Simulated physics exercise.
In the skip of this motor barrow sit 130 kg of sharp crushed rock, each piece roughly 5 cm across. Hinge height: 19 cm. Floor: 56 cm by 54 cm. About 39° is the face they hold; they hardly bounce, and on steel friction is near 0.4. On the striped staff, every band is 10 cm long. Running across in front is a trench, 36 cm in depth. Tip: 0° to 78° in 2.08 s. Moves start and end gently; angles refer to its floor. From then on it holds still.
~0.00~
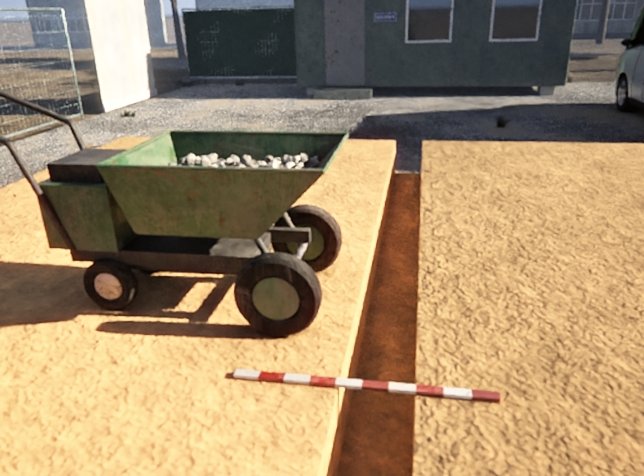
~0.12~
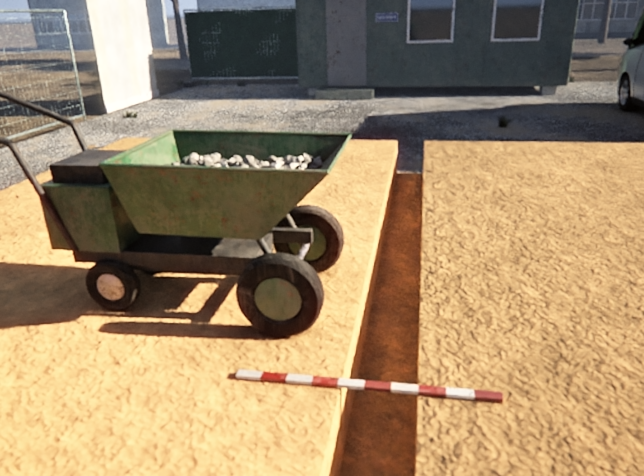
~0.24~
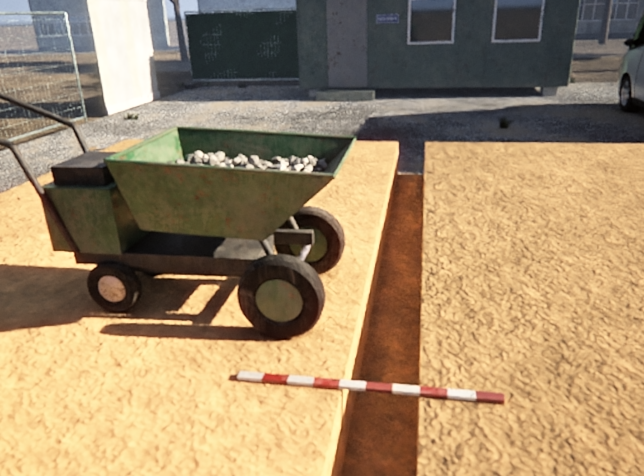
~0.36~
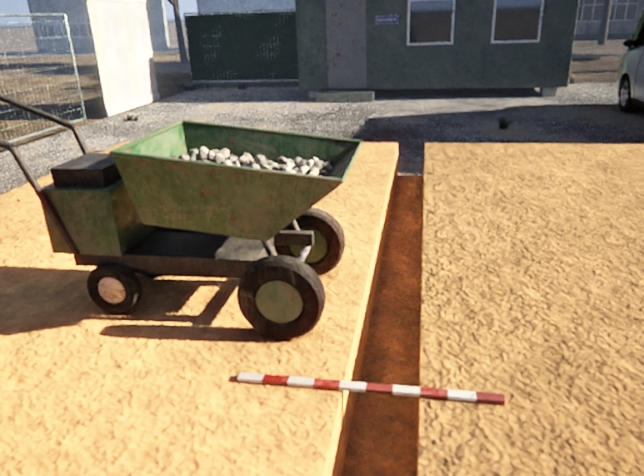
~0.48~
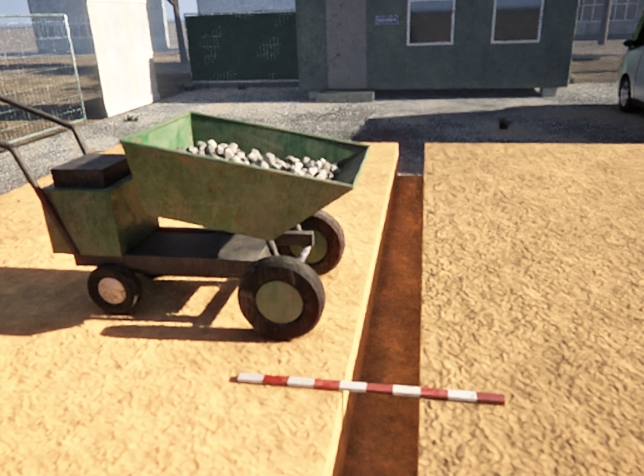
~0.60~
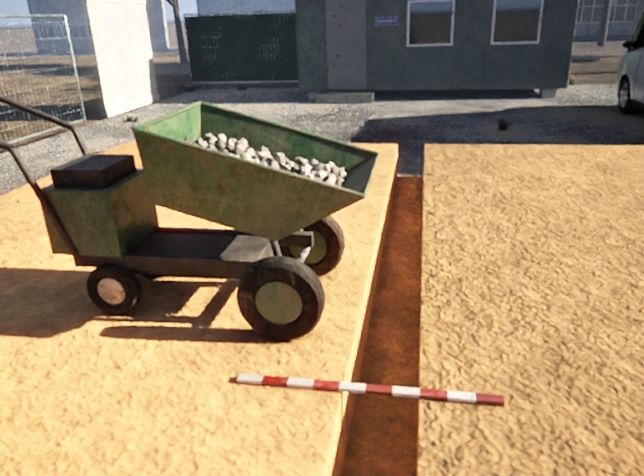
The green skip of a motor barrow tilting gradually forward to the right, its load of crushed rock shifting, beside a trench.
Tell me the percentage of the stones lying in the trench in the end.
Close to 2 %.
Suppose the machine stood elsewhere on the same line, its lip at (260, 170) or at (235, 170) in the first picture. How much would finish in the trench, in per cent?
I'd say some 90 per cent and some 100 per cent.
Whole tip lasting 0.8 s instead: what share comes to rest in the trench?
0 %.
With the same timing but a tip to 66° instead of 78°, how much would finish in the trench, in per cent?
Roughly 20 percent.
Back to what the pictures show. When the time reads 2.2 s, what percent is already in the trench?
Roughly 0% by that time.
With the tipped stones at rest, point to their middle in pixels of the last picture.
(476, 309).
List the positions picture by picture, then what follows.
In the first picture, the skip is at 0°, its lip at (324, 172); the top of the load is at (271, 162).
In the second picture, the skip is at 1°, its lip at (328, 173); the top of the load is at (238, 161); the stones move at 0.1 m/s on average.
The third picture shows lip at (334, 177), floor tilted 3°, highest stones at (212, 160); the stones move at 0.2 m/s on average.
In the fourth picture, the skip is at 6°, its lip at (342, 182); the top of the load is at (209, 157); the stones move at 0.3 m/s on average.
The fifth picture shows lip at (353, 188), floor tilted 11°, highest stones at (211, 150); the stones move at 0.4 m/s on average.
The sixth picture shows lip at (364, 197), floor tilted 16°, highest stones at (209, 143); the stones move at 0.4 m/s on average.
After 1.6 s the floor is at 66°; 100 % in the skip; the foremost stones are at (427, 269).
After 2.2 s the floor is at 78°; 48 % in the skip, 51 % past the trench; the foremost stones are at (570, 315).
After 2.5 s the floor is at 78°; 38 % in the skip, 1 % in the trench, 61 % past the trench; the foremost stones are at (605, 303).
After 4.5 s the floor is at 78°; 38 % in the skip, 2 % in the trench, 61 % past the trench; the foremost stones are at (607, 303).
